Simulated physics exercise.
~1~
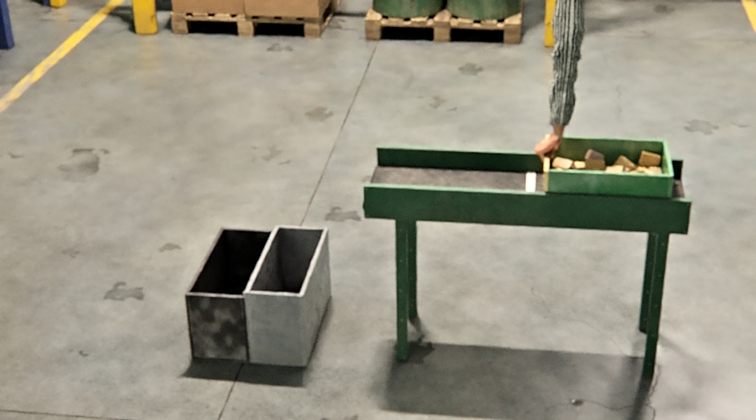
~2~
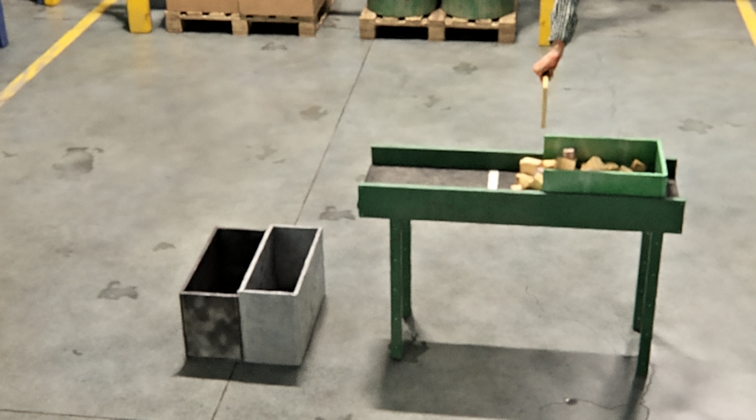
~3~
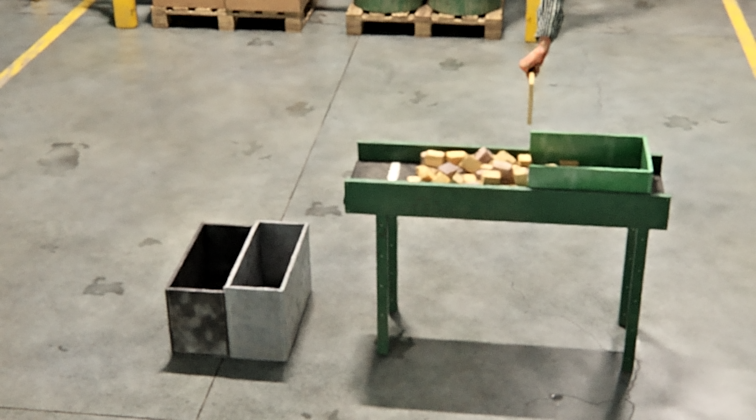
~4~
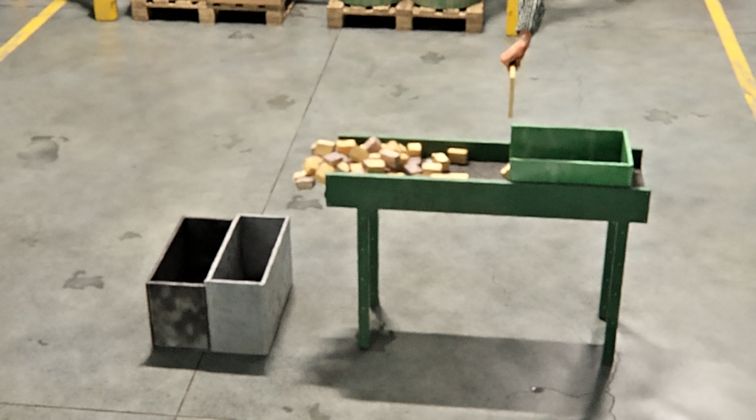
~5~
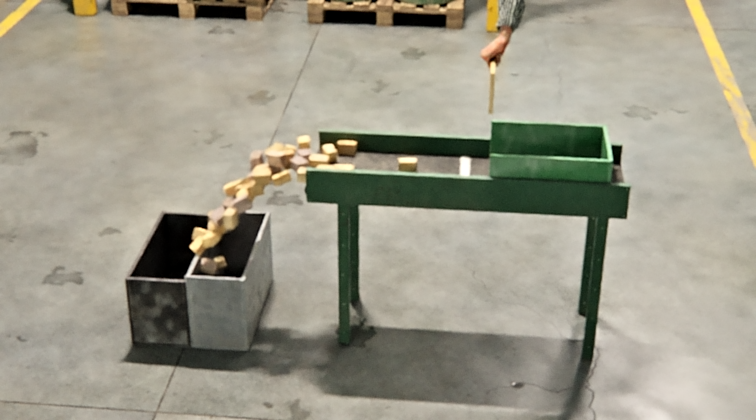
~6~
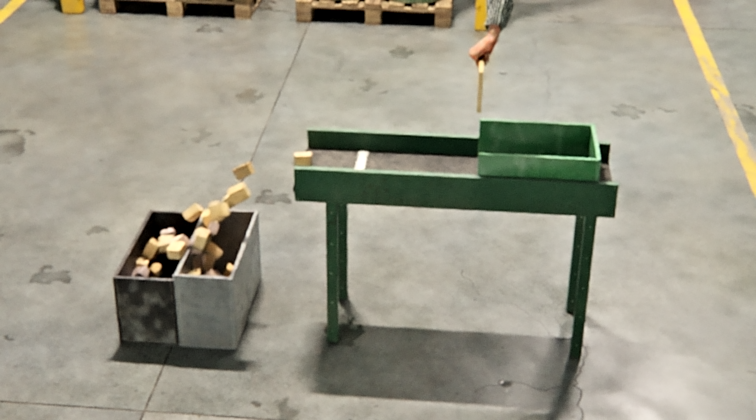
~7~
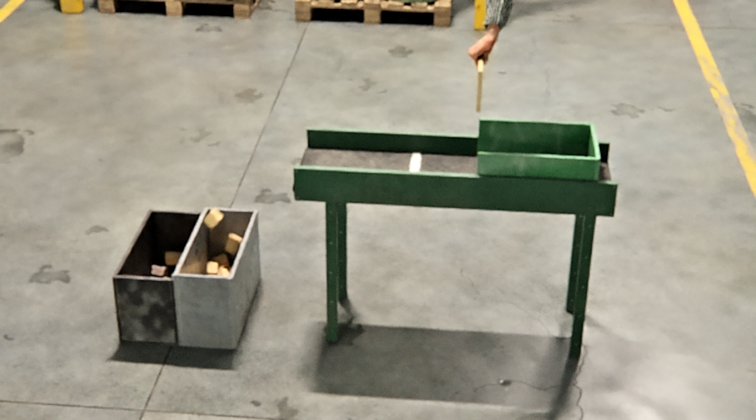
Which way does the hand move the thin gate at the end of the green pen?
The hand moves the gate up, lifting it clear of the belt so the blocks can ride out.
At the start, a hand reaches down to the end of a green pen full of wooden blocks, which sits on a green-sided belt. The hand lifts a thin gate clear, and the blocks begin riding left as the view pans slightly right. They spread into a loose crowd along the belt, leaving the pen empty. Reaching the left end, they spill off in a tumbling stream toward a grey tub and the black box beyond it. Finally the belt is bare, its white stripe still showing, with blocks visible in both containers and more of them in the grey tub.
